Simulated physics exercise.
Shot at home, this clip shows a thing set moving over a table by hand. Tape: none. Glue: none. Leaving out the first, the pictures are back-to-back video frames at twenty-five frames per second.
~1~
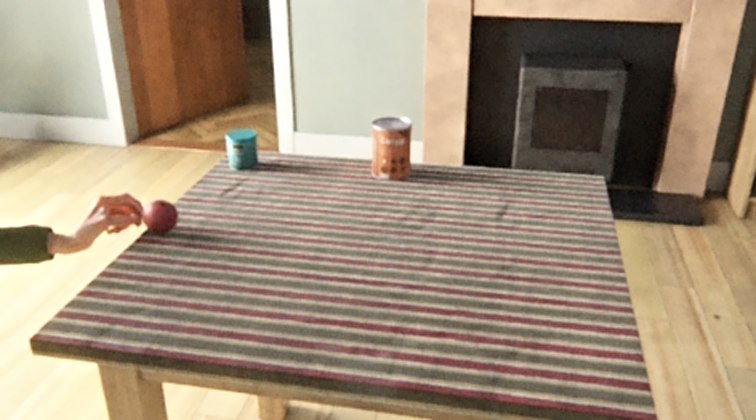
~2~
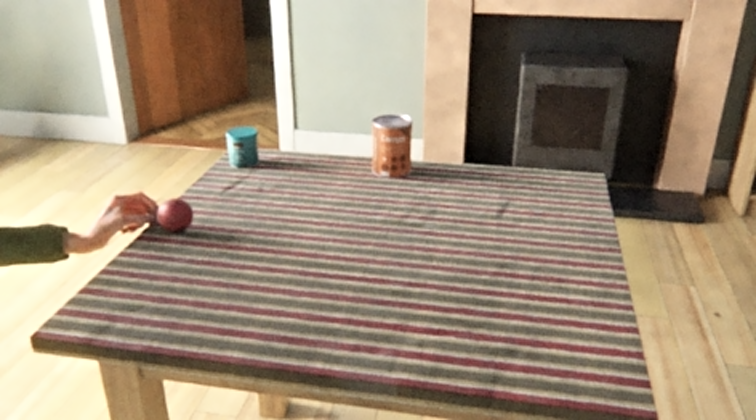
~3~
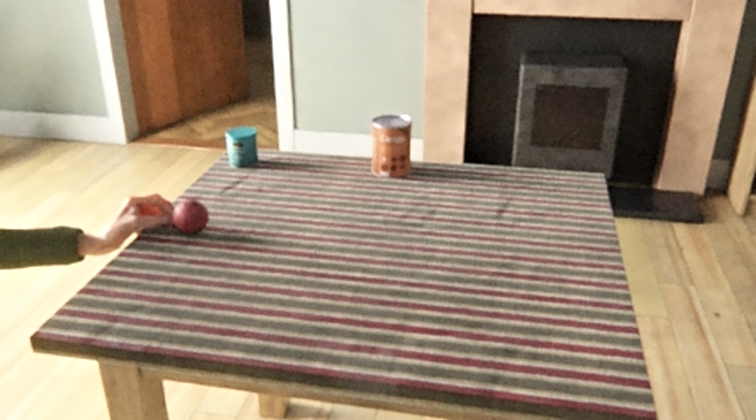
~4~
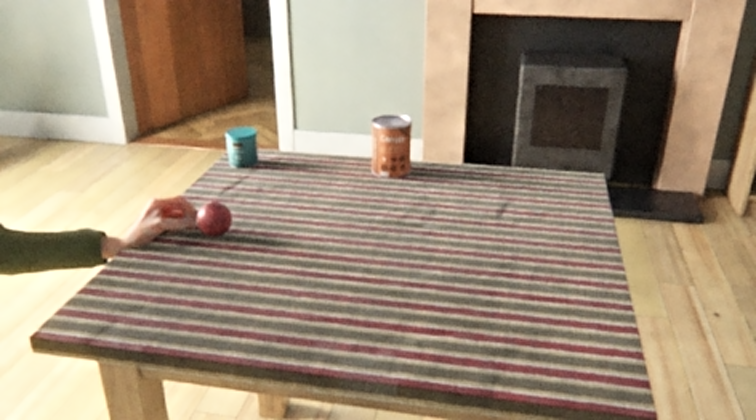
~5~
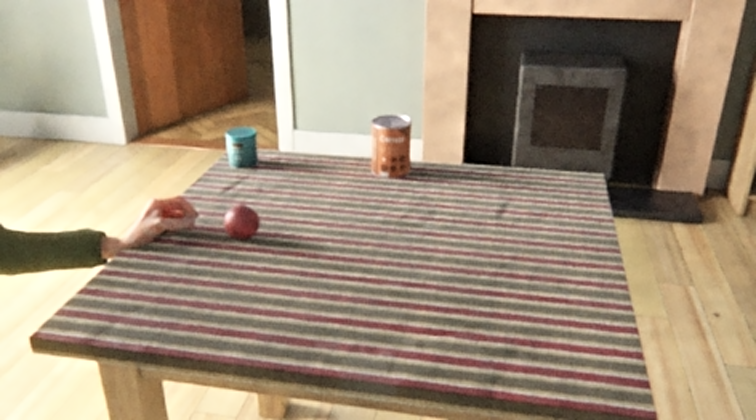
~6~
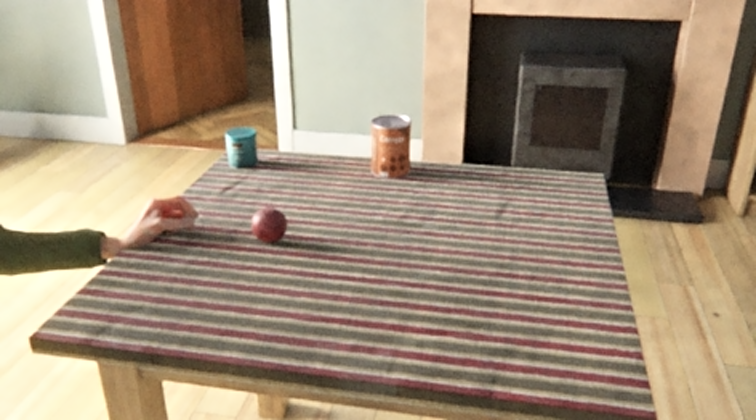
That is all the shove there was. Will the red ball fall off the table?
It escapes the table.
Then, 0.40 s on from there, red ball shifted well along near (552, 251).
Then, 0.90 s on from there, red ball now off the table.
In the end, off the table, red ball.
